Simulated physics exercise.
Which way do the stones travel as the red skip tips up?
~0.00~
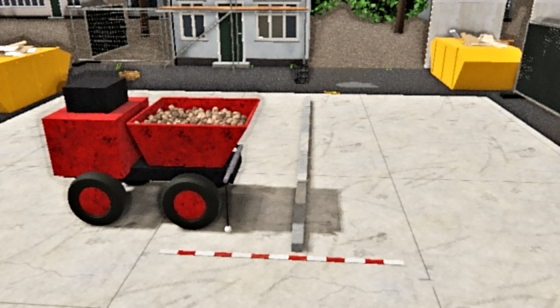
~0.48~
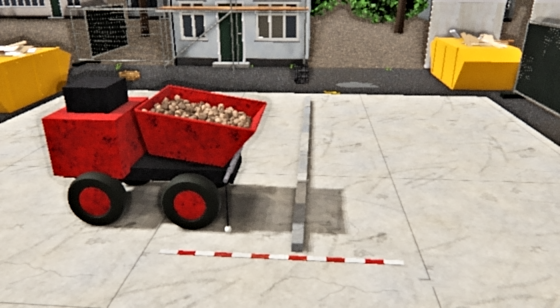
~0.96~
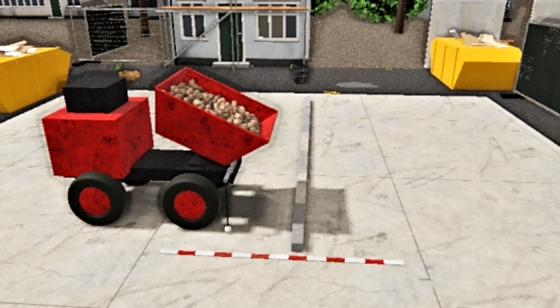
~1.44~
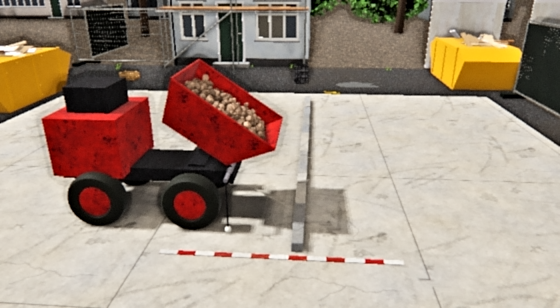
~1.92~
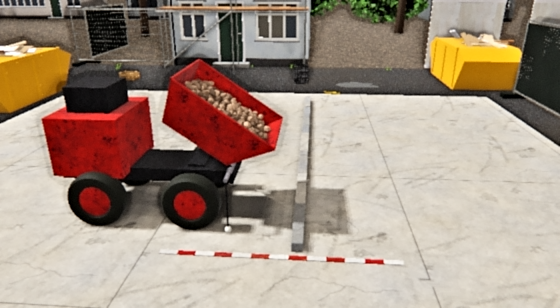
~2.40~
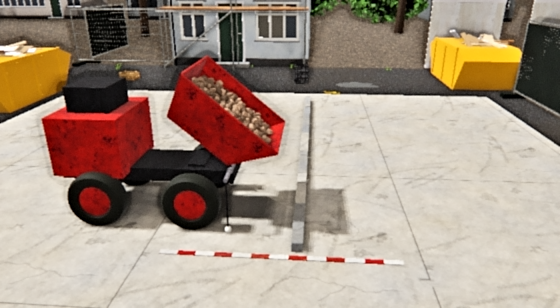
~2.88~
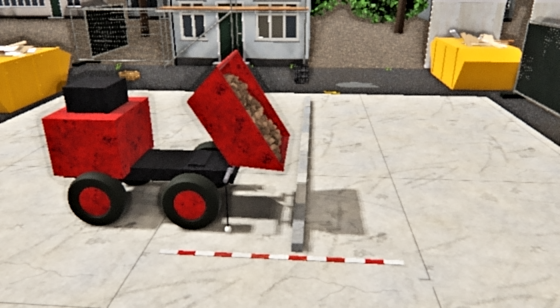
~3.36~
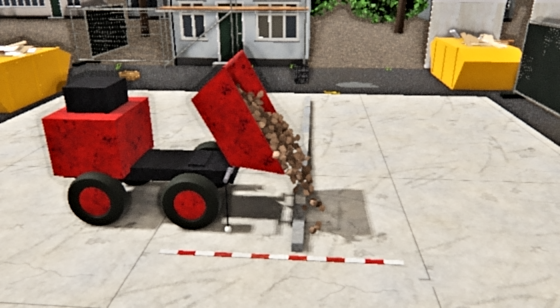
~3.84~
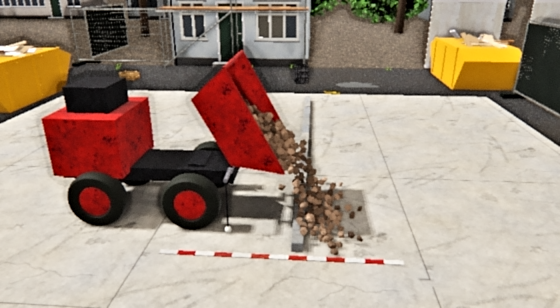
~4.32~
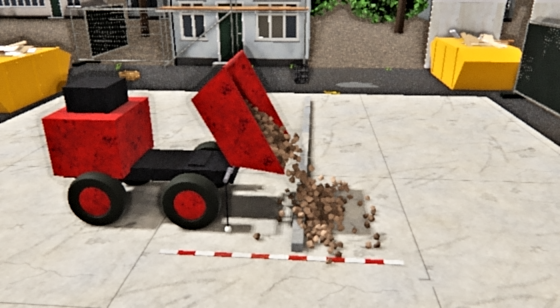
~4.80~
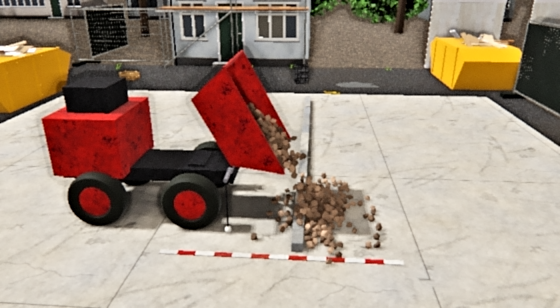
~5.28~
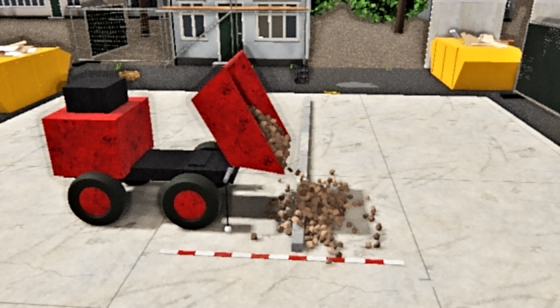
They move to the right, sliding down out of the raised skip and spilling onto the ground around the kerb.
Red dumper tipping its skip in stages, then spilling brown stones over a low kerb, leaving a heap and some still inside.
